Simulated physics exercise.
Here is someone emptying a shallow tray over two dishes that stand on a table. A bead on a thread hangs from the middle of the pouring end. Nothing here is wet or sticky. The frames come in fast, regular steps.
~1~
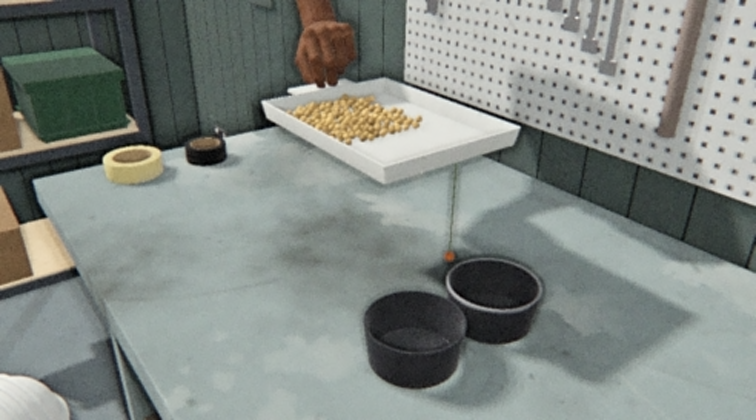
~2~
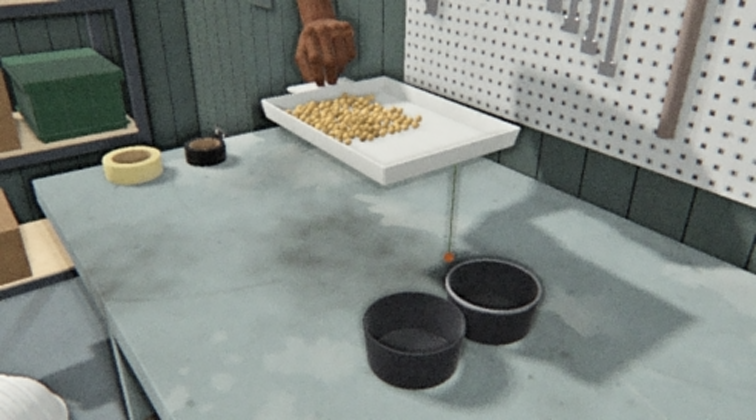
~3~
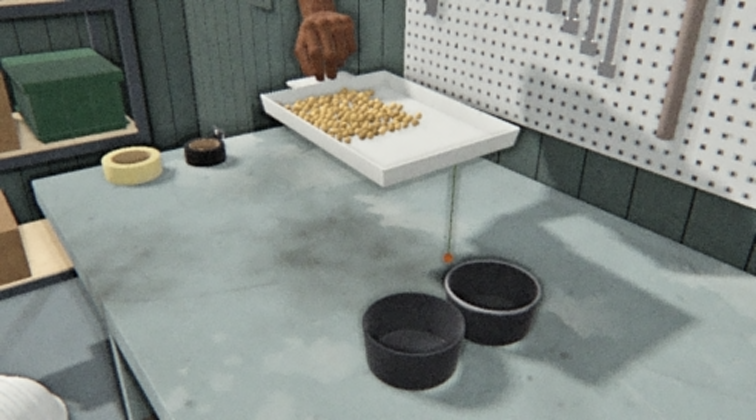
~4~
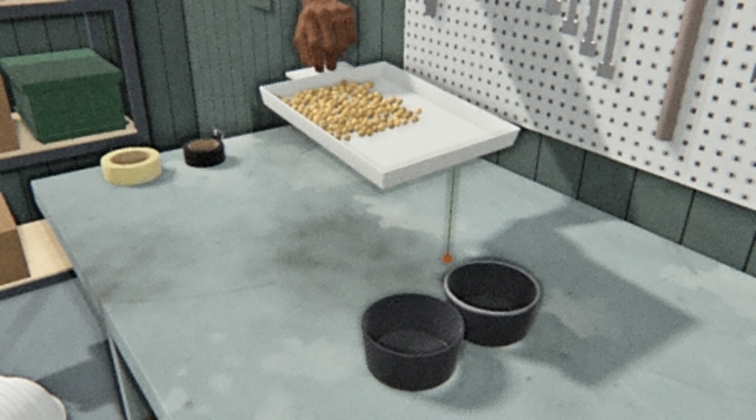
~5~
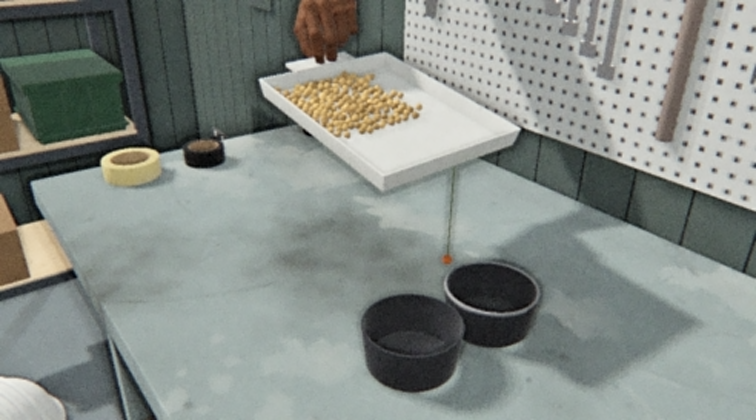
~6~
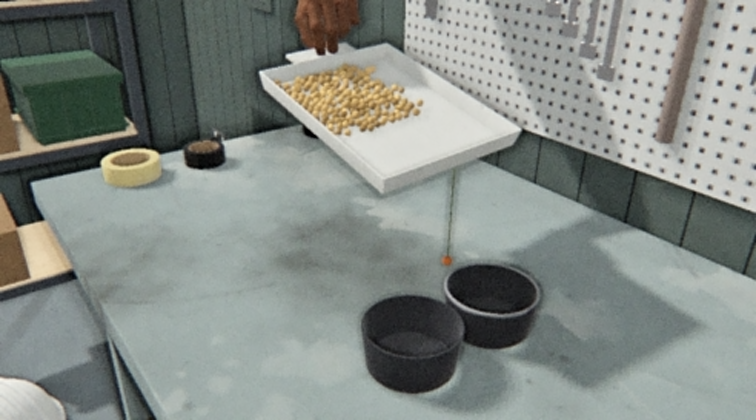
At the start, a hand holds a white tray of small tan chickpeas level above two dark dishes on a grey-green table, a bead hanging on a thread below. The hand then slowly raises the back of the tray, and the pouring end tilts slightly lower at its left corner.
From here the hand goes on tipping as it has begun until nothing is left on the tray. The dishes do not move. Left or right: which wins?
The left-hand dish gets more.
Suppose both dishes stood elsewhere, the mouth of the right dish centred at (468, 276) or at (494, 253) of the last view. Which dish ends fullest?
One: The left one. Two: The left-hand dish.
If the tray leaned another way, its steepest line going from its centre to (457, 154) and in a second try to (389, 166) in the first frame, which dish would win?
The first try: The dish on the right. The second: Left.
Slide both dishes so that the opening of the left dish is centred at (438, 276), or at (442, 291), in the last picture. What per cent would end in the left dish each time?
The first gives 10 %, the second 40 %.
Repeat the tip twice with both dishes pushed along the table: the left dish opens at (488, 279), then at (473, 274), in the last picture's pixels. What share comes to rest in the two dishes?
About 0 and 10 per cent.
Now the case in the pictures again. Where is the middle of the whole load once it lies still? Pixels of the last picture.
Close to (413, 352).
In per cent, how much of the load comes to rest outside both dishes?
Some 10 per cent.
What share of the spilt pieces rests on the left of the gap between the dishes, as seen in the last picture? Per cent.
Roughly 70 in a hundred.
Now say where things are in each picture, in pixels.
Corners of the pouring end (385, 164) and (515, 127), level; middle of the load (351, 120), dried chickpeas; left dish (448, 363); right dish (527, 321); bead on its thread (449, 256), in the first picture.
Corners of the pouring end (385, 165) and (515, 128), level; middle of the load (351, 119), in the second picture.
Corners of the pouring end (384, 167) and (515, 128), tipped barely, lowest at the left corner; middle of the load (350, 116), in the third picture.
Corners of the pouring end (384, 170) and (515, 128), tipped a little, lowest at the left corner; middle of the load (350, 110), in the fourth picture.
Corners of the pouring end (384, 173) and (515, 128), tipped a little, lowest at the left corner; middle of the load (350, 105), in the fifth picture.
Corners of the pouring end (385, 176) and (516, 129), tipped a little, lowest at the left corner; middle of the load (351, 100); left dish (445, 368); right dish (525, 325), in the sixth picture.
Just after the last frame, tray tipped steeply; almost all on the tray; just a few in the left dish; just a few in the air.
A moment on, tray tipped right over; the larger part on the tray; about a tenth in the left dish; just a few in the right dish; just a few outside both; about a tenth in the air.
Further on, tray tipped past a quarter turn; the larger part in the left dish; about a tenth in the right dish; about a tenth outside both.
When it is over, tray tipped past a quarter turn; the larger part in the left dish; about a tenth in the right dish; about a tenth outside both.
